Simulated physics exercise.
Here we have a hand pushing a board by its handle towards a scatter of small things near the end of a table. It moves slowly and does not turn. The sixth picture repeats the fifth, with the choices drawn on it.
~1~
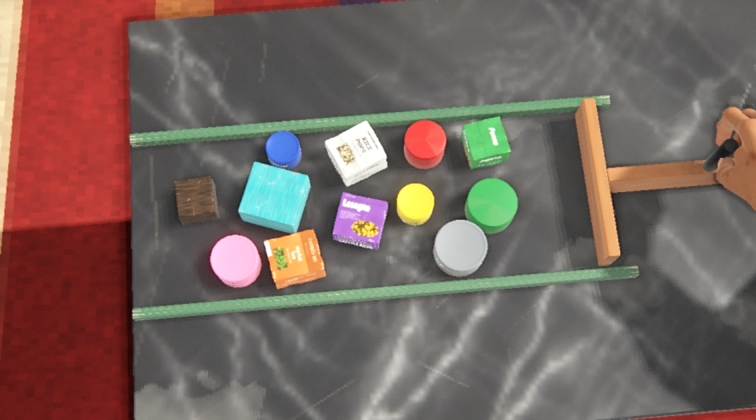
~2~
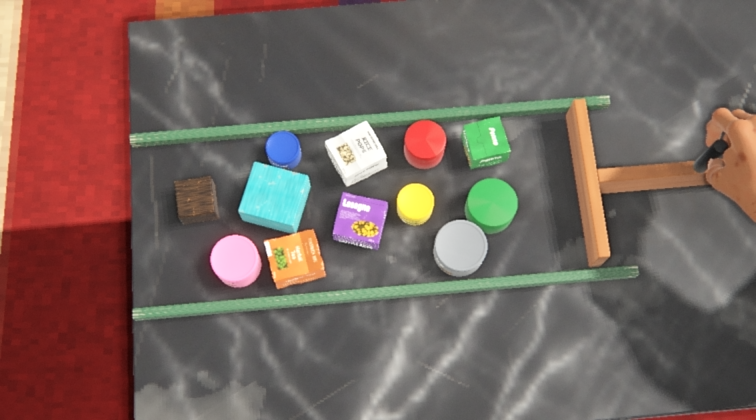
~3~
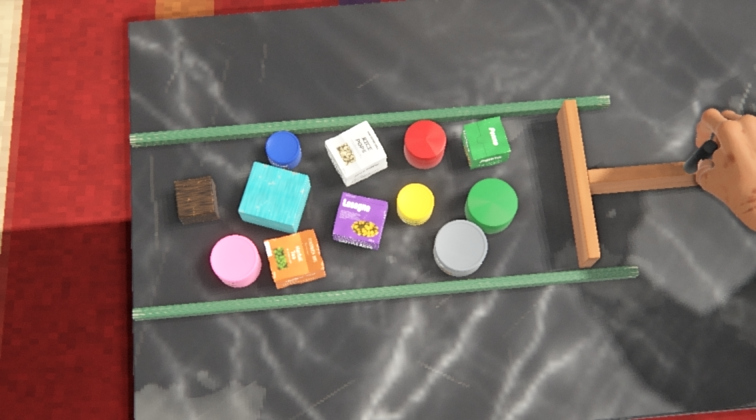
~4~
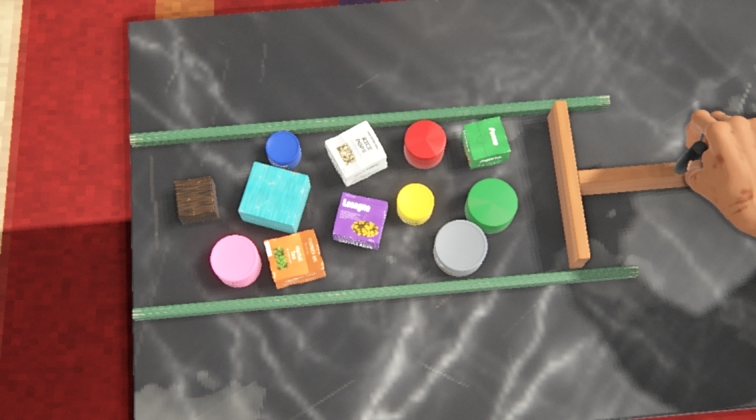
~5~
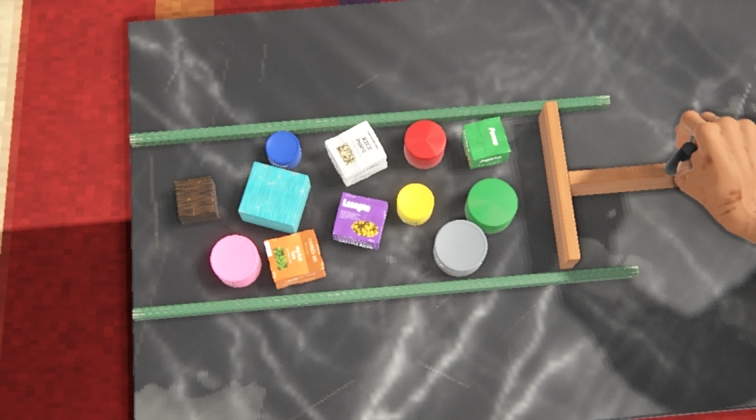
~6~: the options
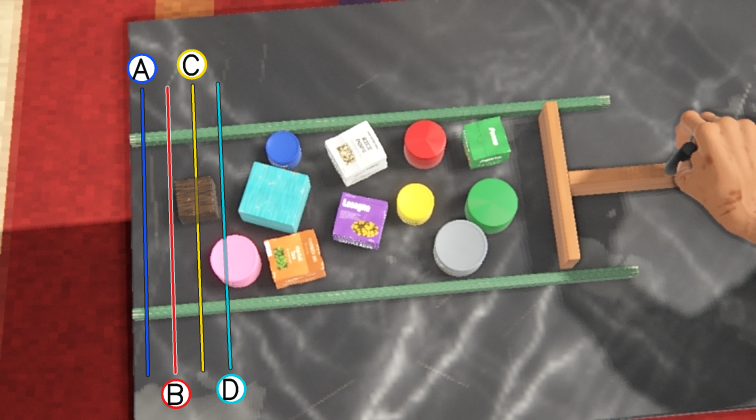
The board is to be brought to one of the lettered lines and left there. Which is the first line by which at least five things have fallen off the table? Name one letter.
It must go as far as D.
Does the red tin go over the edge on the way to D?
No.
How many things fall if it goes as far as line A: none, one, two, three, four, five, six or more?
By then, six or more.
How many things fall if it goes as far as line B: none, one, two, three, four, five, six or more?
In all, six or more.
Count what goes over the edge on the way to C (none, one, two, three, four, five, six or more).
By then, six or more.
On the marked copy, A at (145, 226); B at (171, 224); C at (198, 222); D at (224, 219).
Following D. Soon after the start, board (440, 189); turquoise block (270, 200); grey jar (413, 257).
Later, board (318, 199); black block (121, 219); blue jar (166, 165).
In the end, board (223, 207); turquoise block over the edge; black block over the edge; five fallen.
As for the rest, A drops twelve, but is farther than needed; B drops nine, but is farther than needed; C drops seven, but is farther than needed.
